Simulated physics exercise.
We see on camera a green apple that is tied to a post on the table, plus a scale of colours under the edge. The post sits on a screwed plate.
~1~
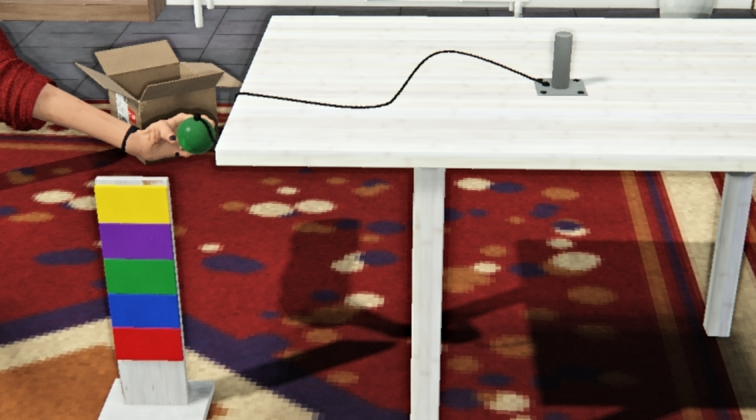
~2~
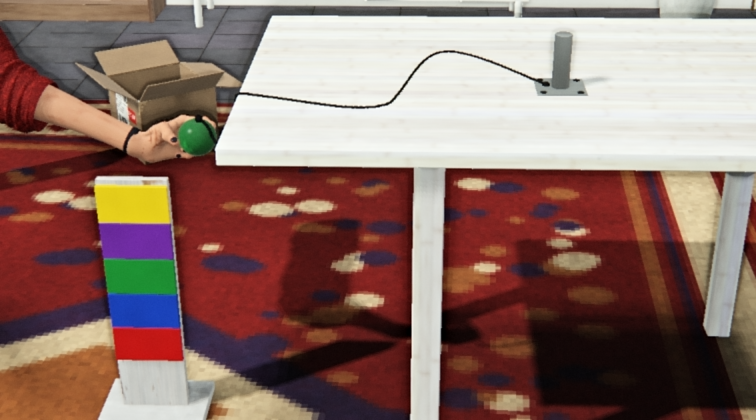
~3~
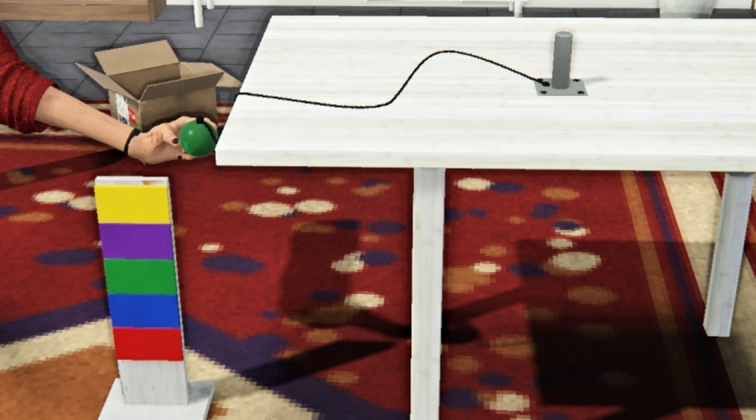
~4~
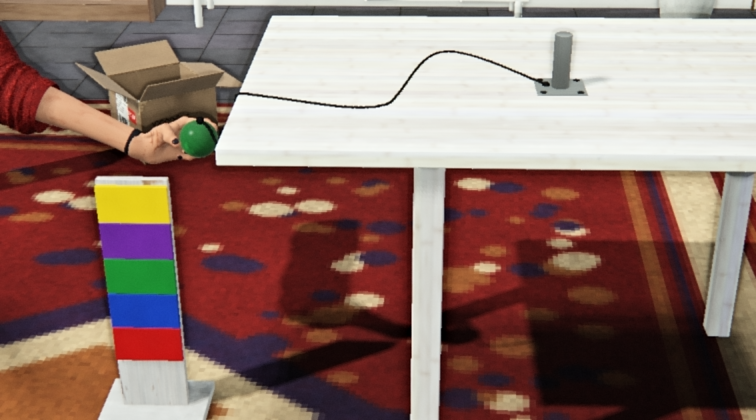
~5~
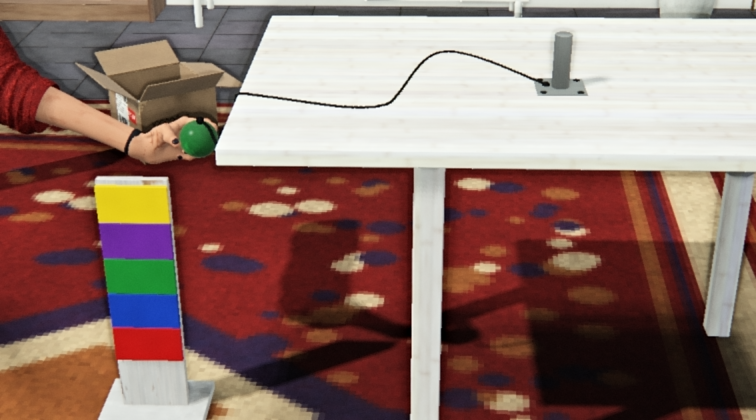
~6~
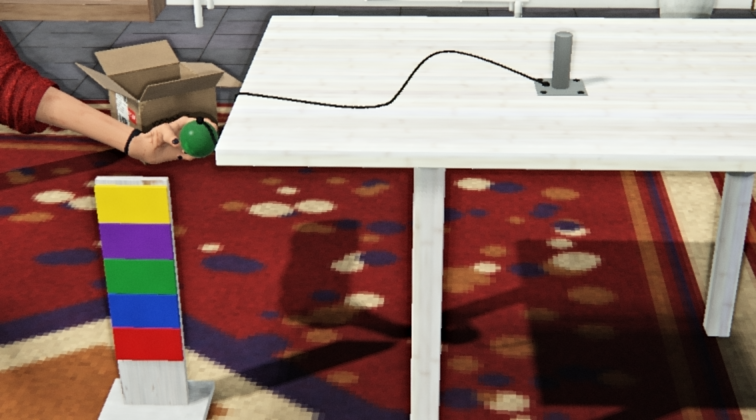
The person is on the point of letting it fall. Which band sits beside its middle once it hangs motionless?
The red band.
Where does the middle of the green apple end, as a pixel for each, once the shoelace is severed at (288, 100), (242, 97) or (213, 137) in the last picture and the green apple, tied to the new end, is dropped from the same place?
One spot per try: (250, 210), (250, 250), and (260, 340).
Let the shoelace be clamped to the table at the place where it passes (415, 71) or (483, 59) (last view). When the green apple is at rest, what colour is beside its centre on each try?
For the first place it's green, and for the second blue.
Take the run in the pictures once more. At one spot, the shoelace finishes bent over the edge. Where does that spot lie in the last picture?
Roughly (395, 99).
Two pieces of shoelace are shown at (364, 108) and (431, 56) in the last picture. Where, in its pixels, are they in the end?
One ends up around (248, 114), the other around (378, 78).
Soon after, apple near (263, 287); level with blue.
Then, apple near (263, 329); level with red.
At rest, apple near (269, 330); level with red. At red.
